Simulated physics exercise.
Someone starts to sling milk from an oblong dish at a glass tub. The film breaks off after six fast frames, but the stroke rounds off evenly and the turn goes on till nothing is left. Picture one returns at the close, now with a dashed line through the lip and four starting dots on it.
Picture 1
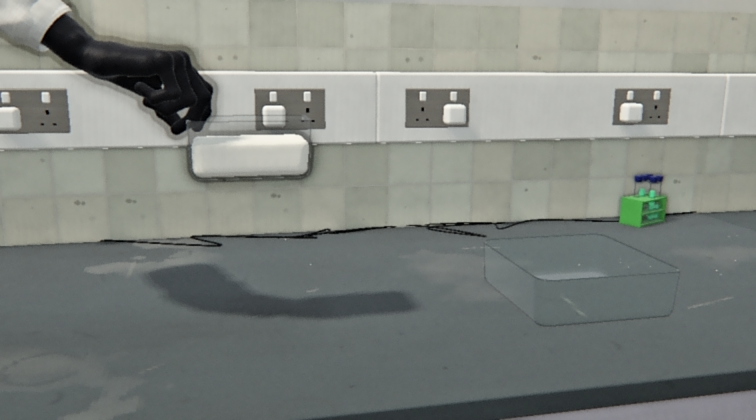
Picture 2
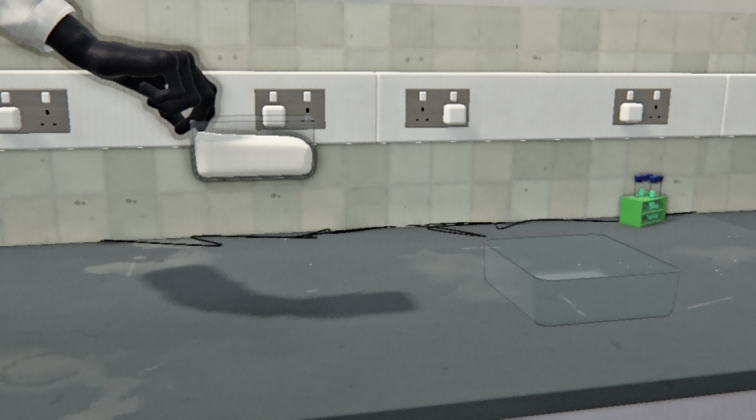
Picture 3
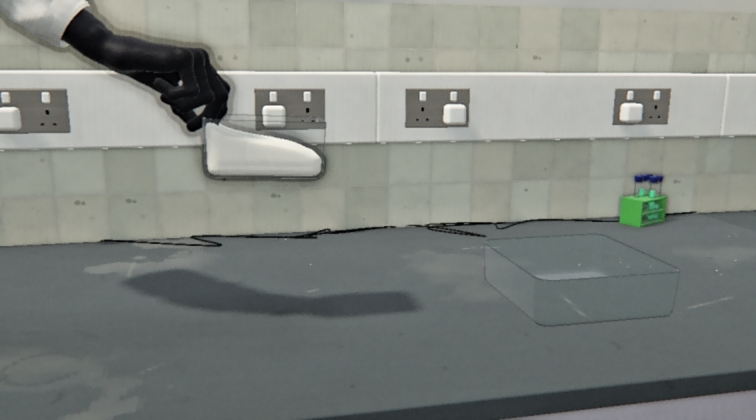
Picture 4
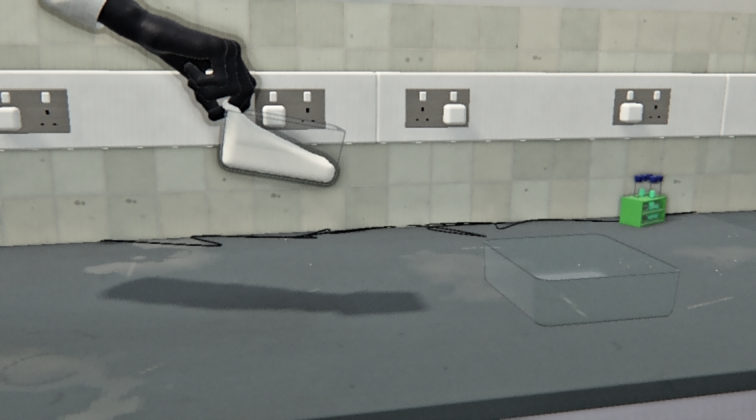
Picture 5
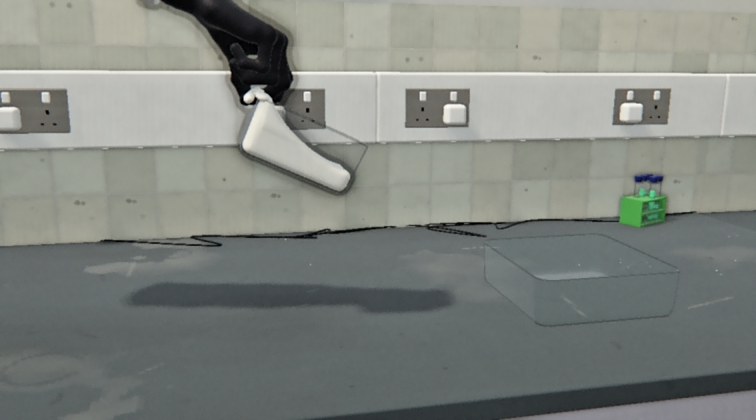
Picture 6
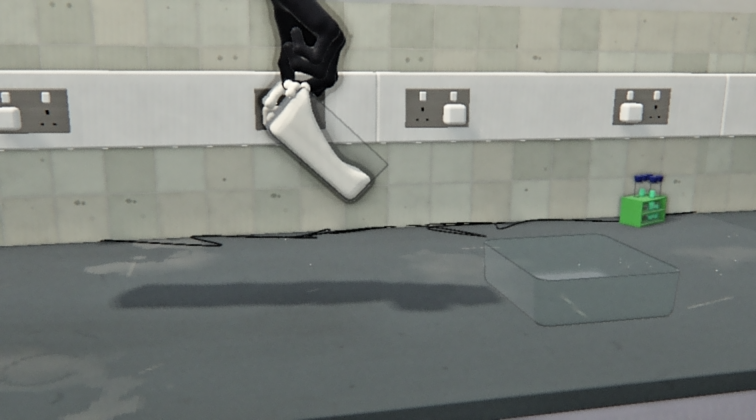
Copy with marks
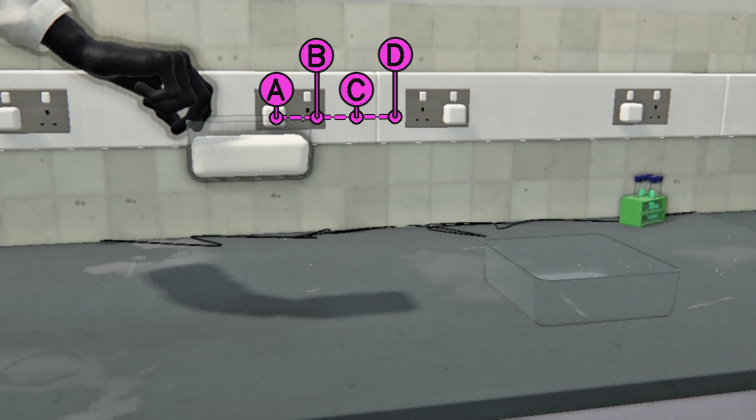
Black-gloved hand swinging an oblong clear dish of white milk rightwards and tilting it steeply above a bench with a glass tub.
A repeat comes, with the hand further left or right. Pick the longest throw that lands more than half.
Go for C.
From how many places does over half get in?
Two of the four.
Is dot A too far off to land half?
Yes, that goes wrong.
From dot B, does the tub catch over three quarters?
No, less.
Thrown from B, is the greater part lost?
Yes, that goes wrong.
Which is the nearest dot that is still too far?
Here it is dot B.
In magenta, A at (276, 117); B at (316, 117); C at (356, 117); D at (395, 116).
Choosing A, about 6 % lands in the tub, 90 % falls short and 4 % goes beside or beyond.
Choosing B, about 32 % lands in the tub, 57 % falls short and 11 % goes beside or beyond.
Choosing C, about 70 % lands in the tub, 10 % falls short and 20 % goes beside or beyond.
Choosing D, about 76 % lands in the tub, 7 % falls short and 18 % goes beside or beyond.
